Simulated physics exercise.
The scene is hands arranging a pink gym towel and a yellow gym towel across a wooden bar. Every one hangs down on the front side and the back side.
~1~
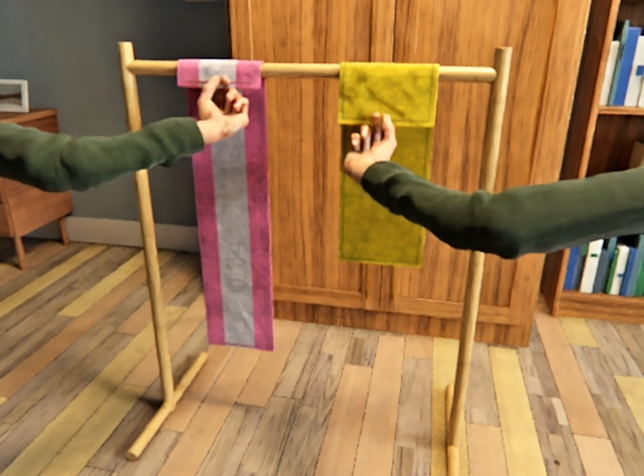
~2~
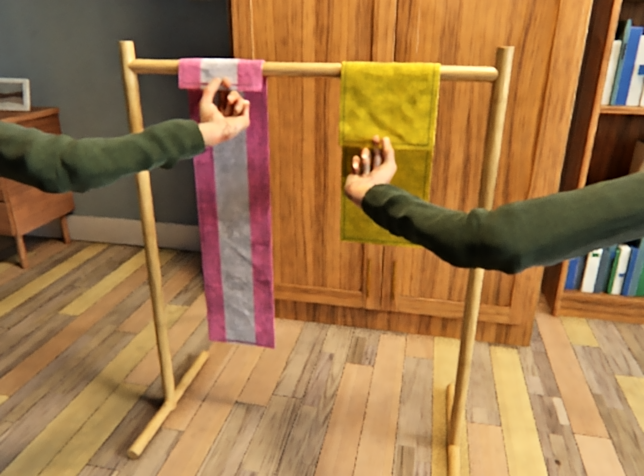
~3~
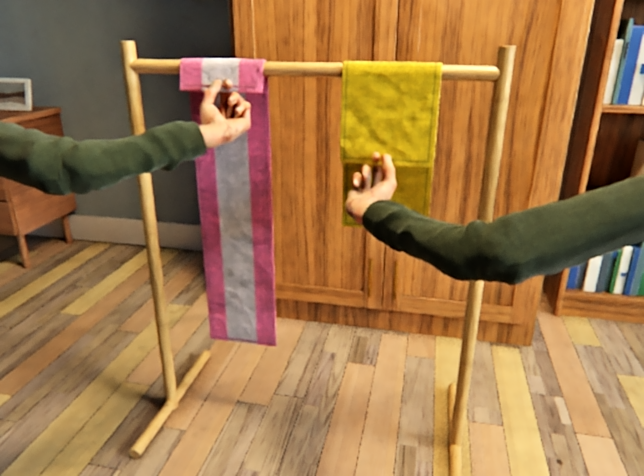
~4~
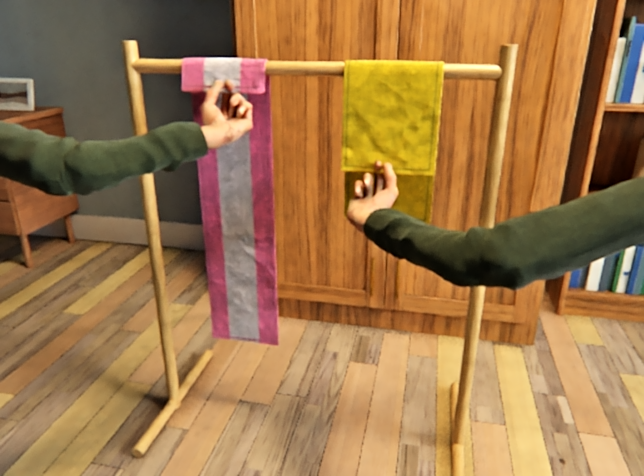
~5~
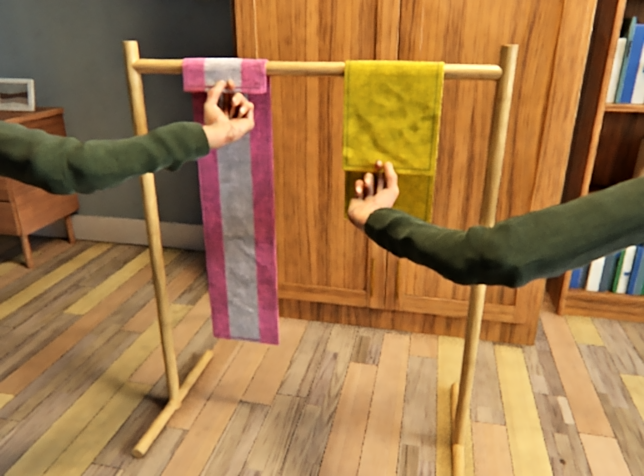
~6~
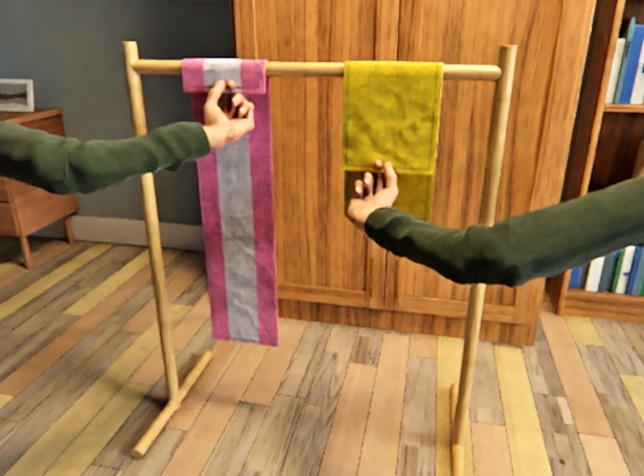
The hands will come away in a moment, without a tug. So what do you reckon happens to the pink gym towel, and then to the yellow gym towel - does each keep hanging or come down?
In the end the pink gym towel fails to stay up; the yellow gym towel never falls at all.
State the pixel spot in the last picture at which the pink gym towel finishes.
Near (251, 413).
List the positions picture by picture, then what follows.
Pink gym towel front hem (239, 82), back hem (257, 345); yellow gym towel front hem (362, 118), back hem (359, 257), in the first frame.
Pink gym towel front hem (240, 84); yellow gym towel front hem (362, 141), in the second frame.
Pink gym towel front hem (241, 85); yellow gym towel front hem (363, 158), in the third frame.
Pink gym towel front hem (243, 86); yellow gym towel front hem (364, 166), in the fourth frame.
Pink gym towel front hem (244, 87); yellow gym towel front hem (365, 165), in the fifth frame.
Pink gym towel front hem (244, 86), back hem (261, 340), front far shorter than the back; yellow gym towel front hem (365, 165), back hem (365, 215), front over half the back, in the sixth frame.
Then, 0.46 s later than the last view, pink gym towel clear of the rail and dropping near (246, 343); yellow gym towel at rest on the rail.
Then, 0.76 s later than the last view, pink gym towel in a heap on the floor near (251, 413); yellow gym towel at rest on the rail.
Finally, pink gym towel in a heap on the floor near (251, 413); yellow gym towel at rest on the rail. The pink gym towel slips to the floor and the yellow gym towel keeps its place.
